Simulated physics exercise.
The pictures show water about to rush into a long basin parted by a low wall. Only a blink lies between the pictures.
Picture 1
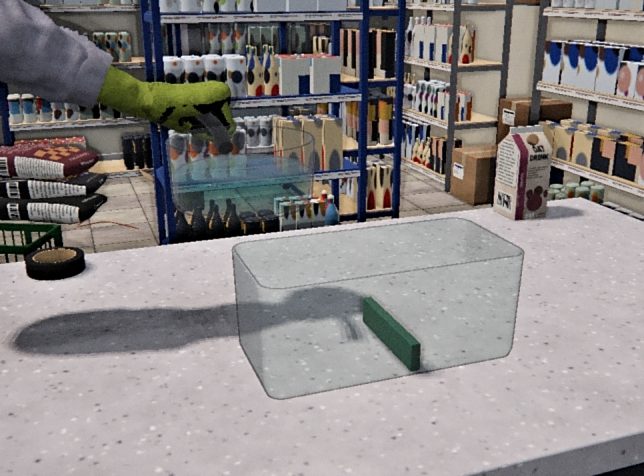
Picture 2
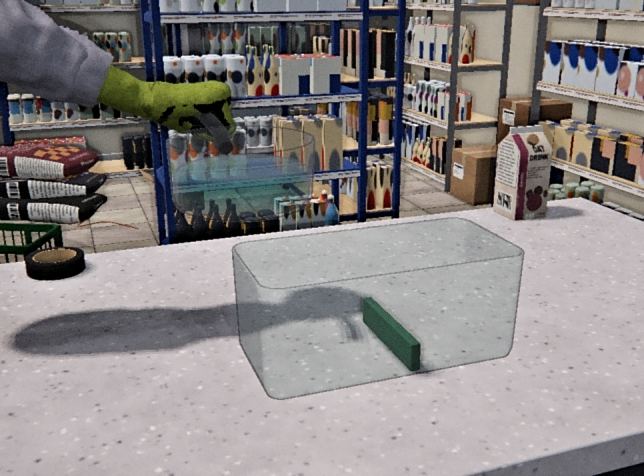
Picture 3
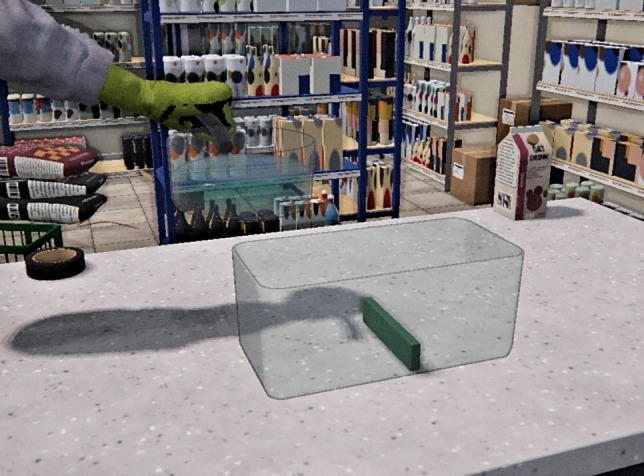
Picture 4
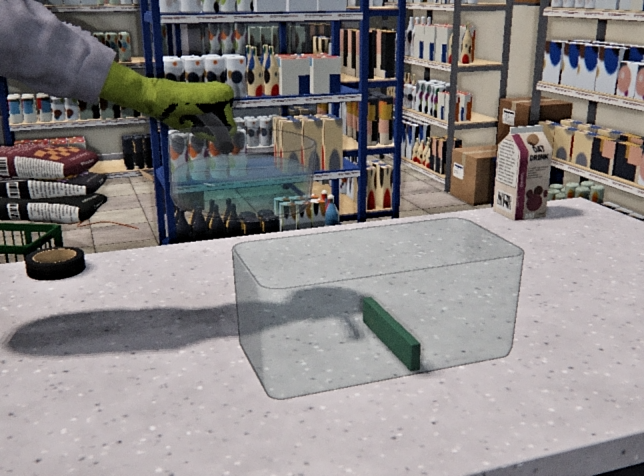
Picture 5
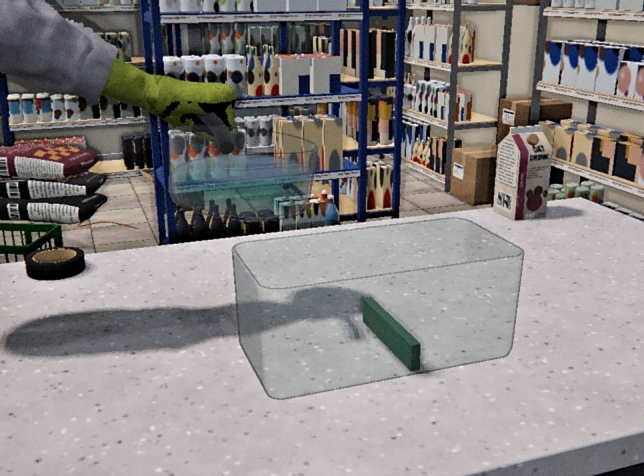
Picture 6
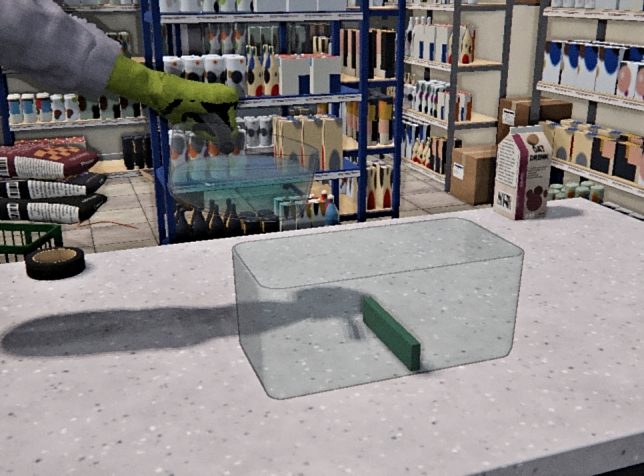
To begin with, a green-gloved hand holds a clear container of bluish liquid almost level above a speckled counter, behind a long transparent basin with a low green wall inside. The hand then slowly tilts the container slightly toward the right, while the basin and wall stay still.
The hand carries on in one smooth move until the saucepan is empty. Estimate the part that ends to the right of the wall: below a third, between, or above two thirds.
It comes to less than a third.
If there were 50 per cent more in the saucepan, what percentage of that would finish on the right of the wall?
Some 15 per cent.
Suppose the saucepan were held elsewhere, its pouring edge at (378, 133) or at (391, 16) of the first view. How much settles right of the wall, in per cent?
The first gives 70 %, the second 90 %.
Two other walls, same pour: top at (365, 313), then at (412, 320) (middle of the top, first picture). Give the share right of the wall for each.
Near 15 % and 10 %.
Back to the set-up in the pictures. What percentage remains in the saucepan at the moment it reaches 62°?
Close to 65 per cent.
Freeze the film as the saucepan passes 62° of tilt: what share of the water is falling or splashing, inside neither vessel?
Close to 25 per cent.
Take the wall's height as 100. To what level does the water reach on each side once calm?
Left about 70, right about 0.
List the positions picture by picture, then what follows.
The first frame shows tilt 0°; pouring edge (310, 136); surface from (173, 173) to (305, 163); the long basin's rim runs from (245, 268) to (494, 236); the wall's top is at (390, 320).
The second frame shows tilt 0°; pouring edge (310, 136); surface from (173, 174) to (305, 163).
The third frame shows tilt 2°; pouring edge (310, 138); surface from (173, 173) to (305, 163).
The fourth frame shows tilt 4°; pouring edge (311, 141); surface from (173, 173) to (305, 164).
The fifth frame shows tilt 7°; pouring edge (313, 145); surface from (172, 173) to (306, 164).
The sixth frame shows tilt 11°; pouring edge (314, 150); surface from (172, 172) to (307, 165).
A moment on, the saucepan is tipped part way and 65 per cent is still to pour, 10 is left of the wall and 0 right of it.
Next, the saucepan is tipped on its side and 13 per cent is still to pour, 77 is left of the wall and 3 right of it.
Then the saucepan is tipped right over and 0 per cent is still to pour, 94 is left of the wall and 5 right of it.
Later the saucepan is tipped right over and 0 per cent is still to pour, 95 is left of the wall and 5 right of it.
In the end 95 per cent lies left of the wall, 5 right of it and 0 outside.
